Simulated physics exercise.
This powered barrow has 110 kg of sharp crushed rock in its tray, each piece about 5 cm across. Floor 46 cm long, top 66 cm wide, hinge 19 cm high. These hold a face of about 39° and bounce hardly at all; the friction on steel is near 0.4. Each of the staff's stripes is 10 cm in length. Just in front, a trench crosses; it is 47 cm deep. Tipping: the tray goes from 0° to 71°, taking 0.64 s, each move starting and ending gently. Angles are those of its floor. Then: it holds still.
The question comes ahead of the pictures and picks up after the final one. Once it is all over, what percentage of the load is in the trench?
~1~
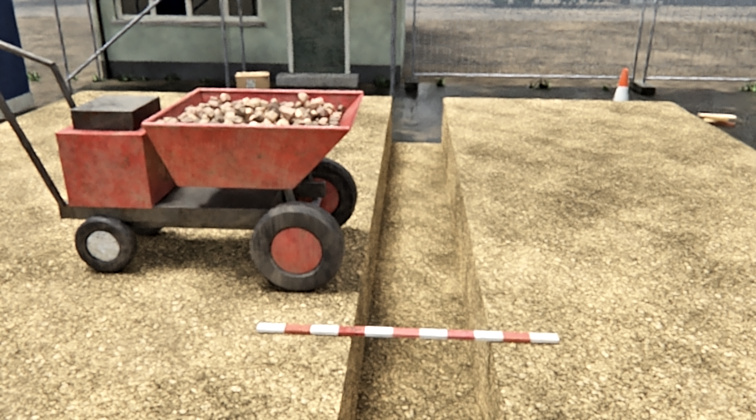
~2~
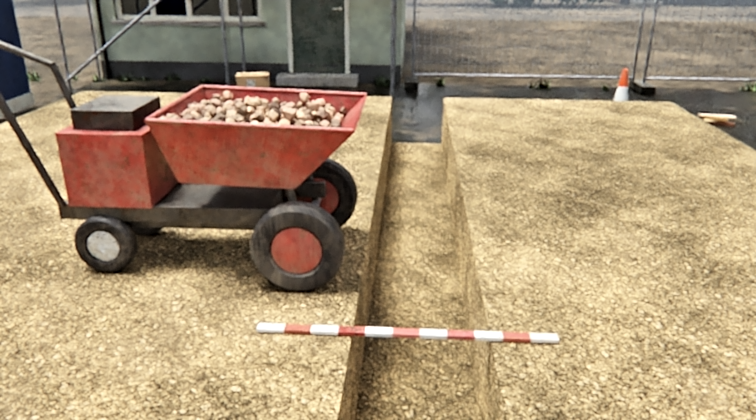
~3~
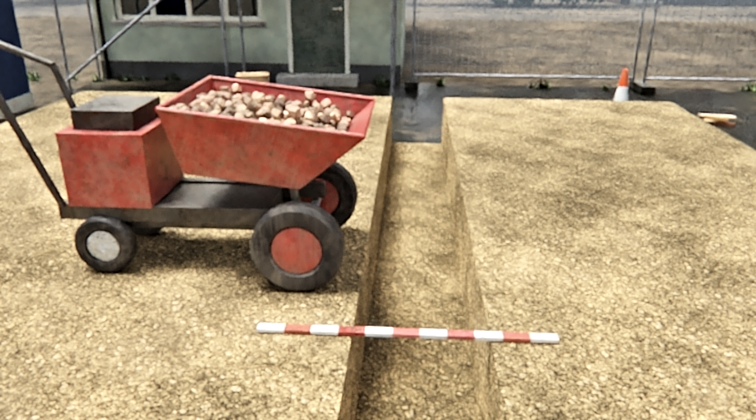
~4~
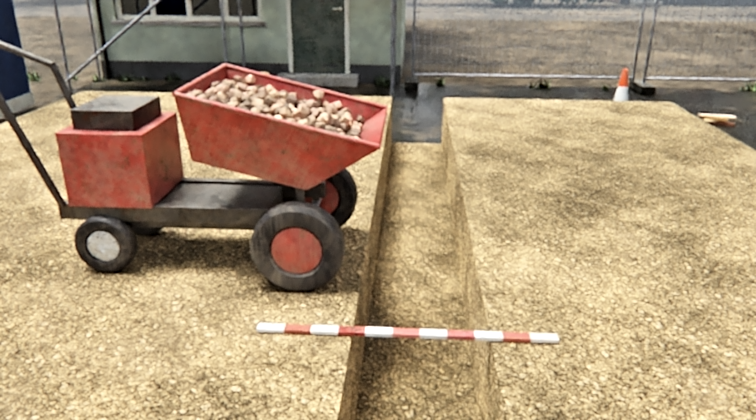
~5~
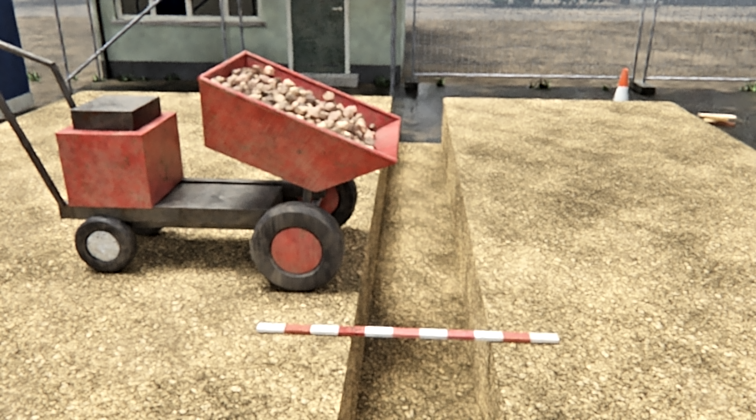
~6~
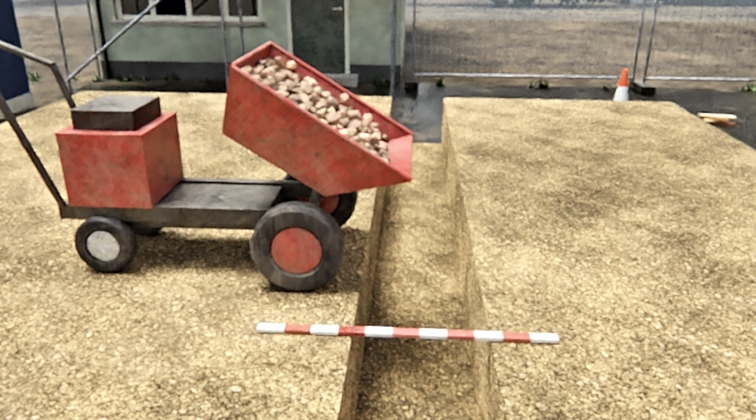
Roughly 62 percent of the load is in the trench.
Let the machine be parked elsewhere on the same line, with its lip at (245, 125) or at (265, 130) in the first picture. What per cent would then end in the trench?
About 100 and 100 per cent.
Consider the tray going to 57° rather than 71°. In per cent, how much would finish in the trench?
In that case around 25 percent.
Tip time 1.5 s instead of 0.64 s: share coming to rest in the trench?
In that case some 85 per cent.
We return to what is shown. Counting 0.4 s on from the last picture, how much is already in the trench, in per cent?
20 per cent, give or take.
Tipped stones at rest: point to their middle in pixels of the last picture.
Resting centre: About (463, 326).
Then, 0.2 s after the last picture the floor is at 60°, 100 % in the tray; the foremost stones are at (424, 196).
Then, 0.4 s after the last picture the floor is at 71°, 67 % in the tray, 20 % in the trench, 13 % past the trench; the foremost stones are at (516, 255).
Then, 0.8 s after the last picture the floor is at 71°, 17 % in the tray, 44 % in the trench, 39 % past the trench; the foremost stones are at (657, 278).
Then, 2.7 s after the last picture the floor is at 71°, 0 % in the tray, 62 % in the trench, 38 % past the trench; the foremost stones are at (734, 289).
